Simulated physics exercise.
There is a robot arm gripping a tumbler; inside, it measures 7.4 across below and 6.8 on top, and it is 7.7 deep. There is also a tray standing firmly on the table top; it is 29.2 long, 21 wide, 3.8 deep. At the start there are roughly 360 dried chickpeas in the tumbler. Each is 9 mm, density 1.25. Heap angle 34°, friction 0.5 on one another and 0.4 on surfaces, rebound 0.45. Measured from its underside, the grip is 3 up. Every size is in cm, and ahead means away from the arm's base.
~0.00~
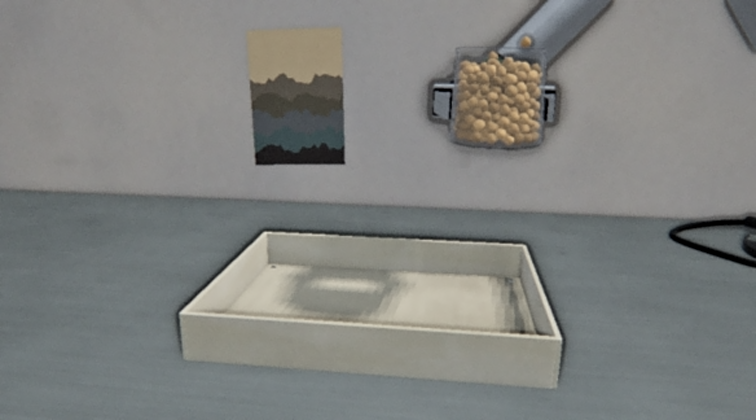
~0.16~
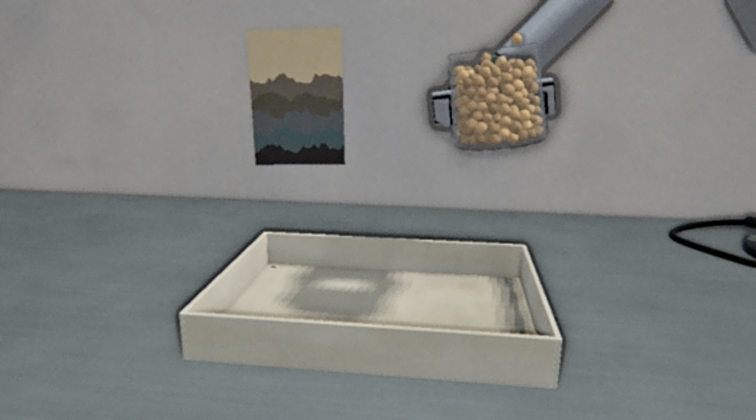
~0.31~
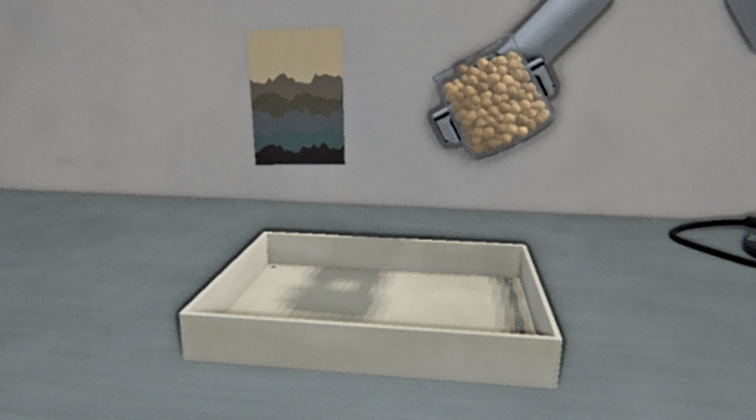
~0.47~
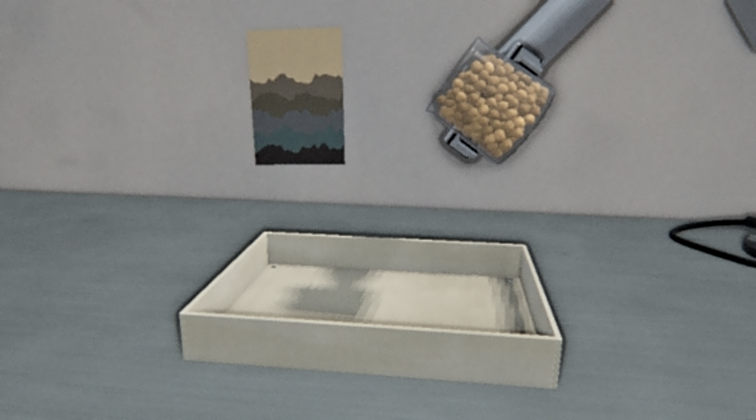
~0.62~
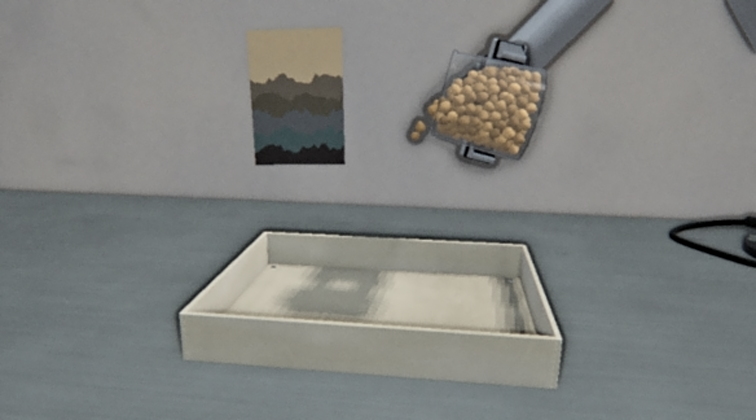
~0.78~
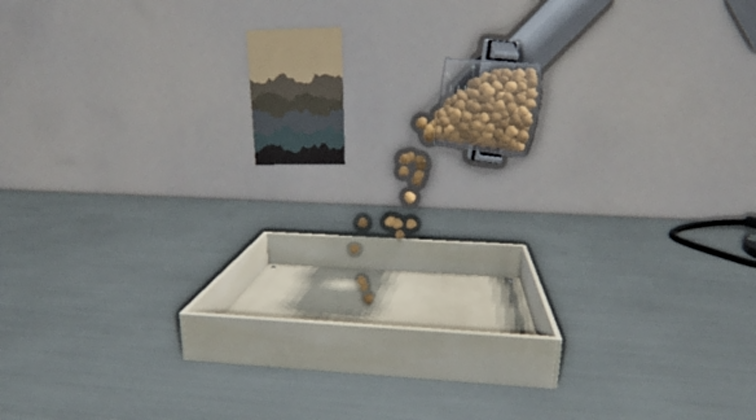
A clear container packed with tan, round pieces was tilted to the left by a robot arm above a pale tray, and a few pieces tumbled out, some dropping into the tray.
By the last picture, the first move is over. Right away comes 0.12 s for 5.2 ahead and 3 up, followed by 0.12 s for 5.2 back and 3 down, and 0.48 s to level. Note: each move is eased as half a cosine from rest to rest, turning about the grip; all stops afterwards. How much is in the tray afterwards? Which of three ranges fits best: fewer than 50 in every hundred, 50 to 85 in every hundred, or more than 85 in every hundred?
More than 85 in every hundred.
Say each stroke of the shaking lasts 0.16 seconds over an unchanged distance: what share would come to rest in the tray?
It would be near 70 per cent.
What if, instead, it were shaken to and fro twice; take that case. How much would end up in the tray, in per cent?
I'd expect close to 95 per cent then.
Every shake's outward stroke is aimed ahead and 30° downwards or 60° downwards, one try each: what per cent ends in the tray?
First try about 50 %, second try about 30 %.
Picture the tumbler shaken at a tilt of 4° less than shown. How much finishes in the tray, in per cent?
Estimate: Around 90 per cent.
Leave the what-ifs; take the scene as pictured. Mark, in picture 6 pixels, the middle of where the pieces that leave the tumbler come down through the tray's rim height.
I'd say somewhere around (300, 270).
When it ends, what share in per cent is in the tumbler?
About 0 percent.
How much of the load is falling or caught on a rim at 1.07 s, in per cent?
That comes to about 81 per cent, more or less.
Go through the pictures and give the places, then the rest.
In the first frame, tumbler middle at (498, 98), level; upper third of the load around (501, 79), from x 460 to 535, top at y 45; 360 in the tumbler.
In the second frame, tumbler middle at (496, 98), tilted 8° forward; upper third of the load around (500, 79), from x 460 to 540, top at y 40.
In the third frame, tumbler middle at (493, 99), tilted 29° forward; upper third of the load around (494, 81), from x 450 to 545, top at y 55.
In the fourth frame, tumbler middle at (489, 102), tilted 56° forward; upper third of the load around (490, 85), from x 440 to 545, top at y 60.
In the fifth frame, tumbler middle at (488, 105), tilted 77° forward; upper third of the load around (497, 89), from x 415 to 535, top at y 70; 359 in the tumbler, 1 in flight or on a rim.
In the sixth frame, tumbler middle at (487, 107), tilted 85° forward; upper third of the load around (502, 93), from x 355 to 530, top at y 75; 342 in the tumbler, 5 in the tray, 13 in flight or on a rim.
By 1.07 s, tilted 83° forward, highest piece 18 above the table; 62 in the tray, 6 in the tumbler, 292 in flight or on a rim.
By 1.36 s, tilted 18° forward, highest piece 18 above the table; 347 in the tray, 9 on the table or floor, 4 in the tumbler.
By 1.70 s, level, highest piece 19 above the table; 347 in the tray, 9 on the table or floor, 4 in the tumbler.
By 2.75 s, level, highest piece 19 above the table; 347 in the tray, 9 on the table or floor, 4 in the tumbler.
Final count, 347 in the tray, 9 on the table or floor, 4 in the tumbler. That is 96 % in the tray.
